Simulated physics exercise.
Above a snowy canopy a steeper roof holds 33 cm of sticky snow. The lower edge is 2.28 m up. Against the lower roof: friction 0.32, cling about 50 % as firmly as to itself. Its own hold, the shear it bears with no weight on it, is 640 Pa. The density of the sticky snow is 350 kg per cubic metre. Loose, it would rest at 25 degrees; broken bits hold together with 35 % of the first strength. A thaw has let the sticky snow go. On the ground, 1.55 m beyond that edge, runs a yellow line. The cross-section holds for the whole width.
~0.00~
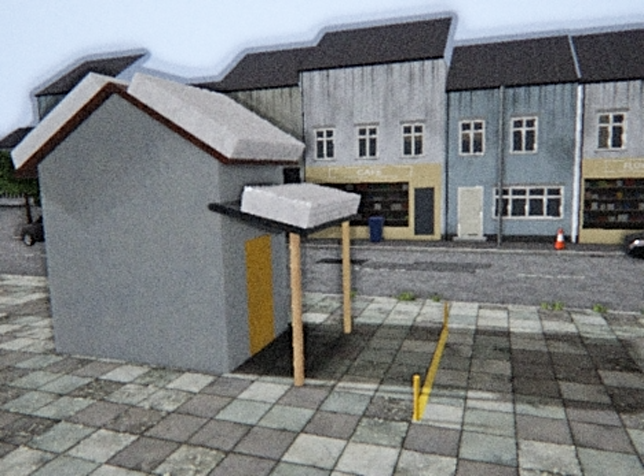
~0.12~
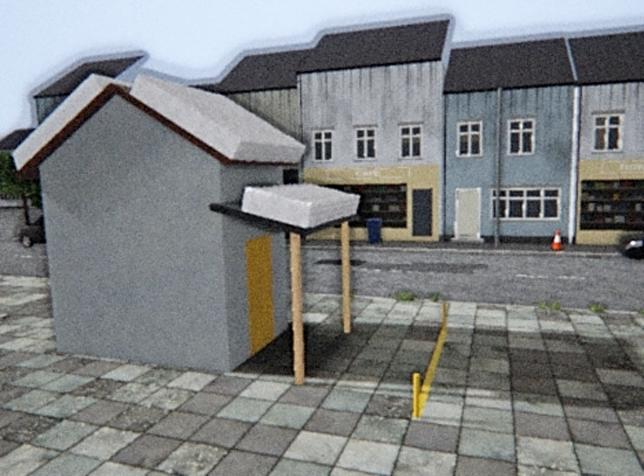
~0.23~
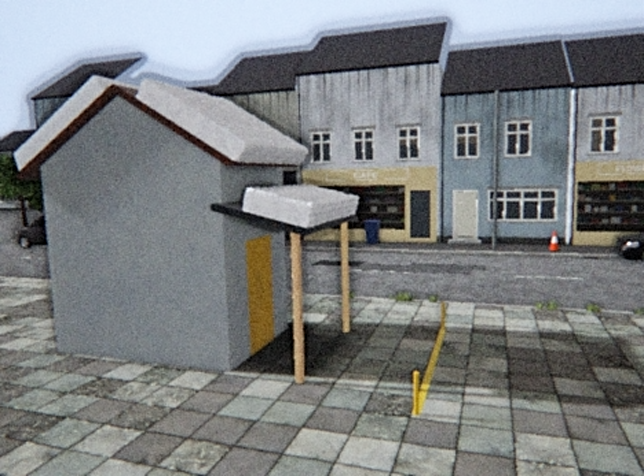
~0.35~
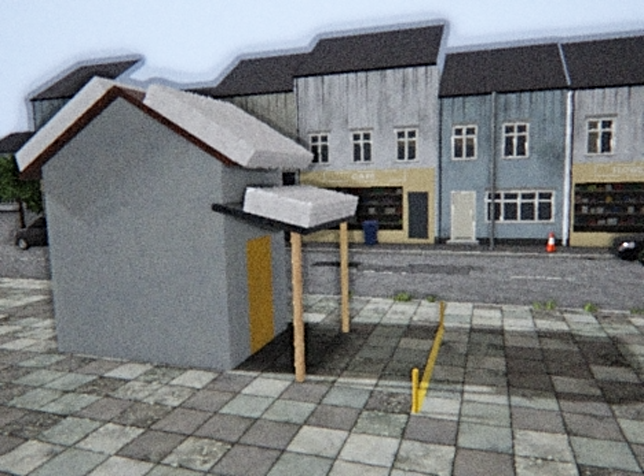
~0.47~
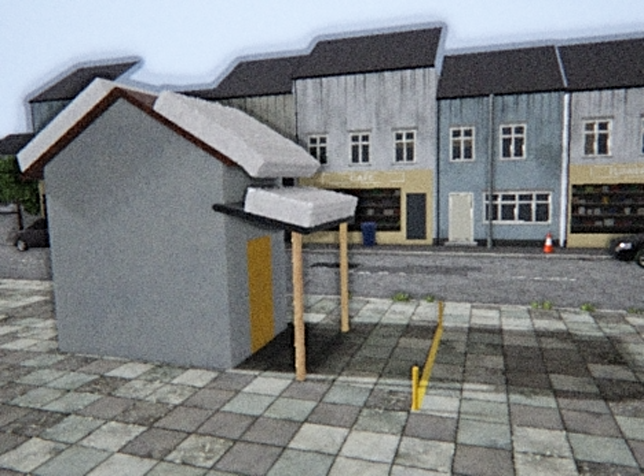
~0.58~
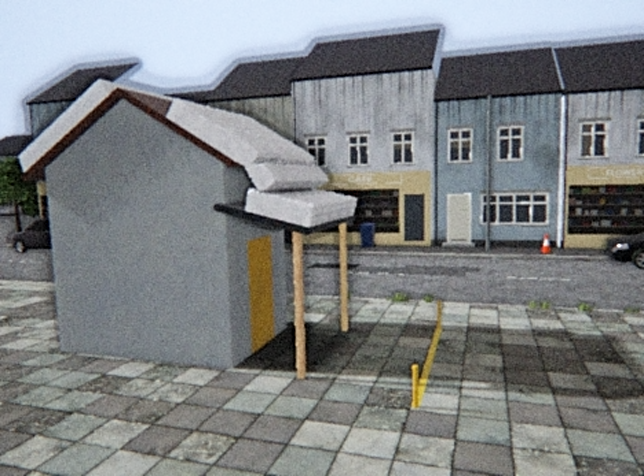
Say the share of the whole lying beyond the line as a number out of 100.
The share of the whole lying beyond the line is near 39 %.
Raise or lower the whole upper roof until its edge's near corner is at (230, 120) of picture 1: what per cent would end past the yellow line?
It would be near 40 %.
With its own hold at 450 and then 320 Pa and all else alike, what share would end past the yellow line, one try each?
In that order: 45 %, 45 %.
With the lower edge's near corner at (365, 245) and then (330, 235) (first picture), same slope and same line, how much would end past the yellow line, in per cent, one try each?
In turn about 25 %, 35 %.
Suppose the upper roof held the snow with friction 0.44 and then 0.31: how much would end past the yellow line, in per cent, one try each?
In that order: 7 %, 25 %.
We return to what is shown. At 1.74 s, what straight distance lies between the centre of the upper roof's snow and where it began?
About 4.2 m.
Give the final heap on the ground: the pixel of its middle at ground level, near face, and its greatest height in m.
Around (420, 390); it stands about 0.4 m.
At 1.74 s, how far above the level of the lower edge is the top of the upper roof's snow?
Some 0.4 m.
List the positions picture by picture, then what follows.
Front end of the sticky snow at (231, 154), in the first frame.
Front end of the sticky snow at (234, 156), its middle shifted 2.5 cm, 1 % of it past the upper edge, in one piece, in the second frame.
Front end of the sticky snow at (239, 159), its middle shifted 10 cm, 5 % of it past the upper edge, in one piece, in the third frame.
Front end of the sticky snow at (246, 155), its middle shifted 23 cm, 12 % of it past the upper edge, in one piece, in the fourth frame.
Front end of the sticky snow at (256, 157), its middle shifted 41 cm, 21 % of it past the upper edge, cracking, in the fifth frame.
Front end of the sticky snow at (269, 173), its middle shifted 65 cm, 33 % of it past the upper edge, cracking, in the sixth frame.
By 1.12 s, none is below the lower edge and 0 % is past the line.
By 1.74 s, 64 % is below the lower edge and 15 % is past the line.
By 2.37 s, 80 % is below the lower edge and 39 % is past the line.
By 3.00 s, 80 % is below the lower edge and 39 % is past the line.
By 3.20 s, at the end, 80 % is below the lower edge and 39 % is past the line.
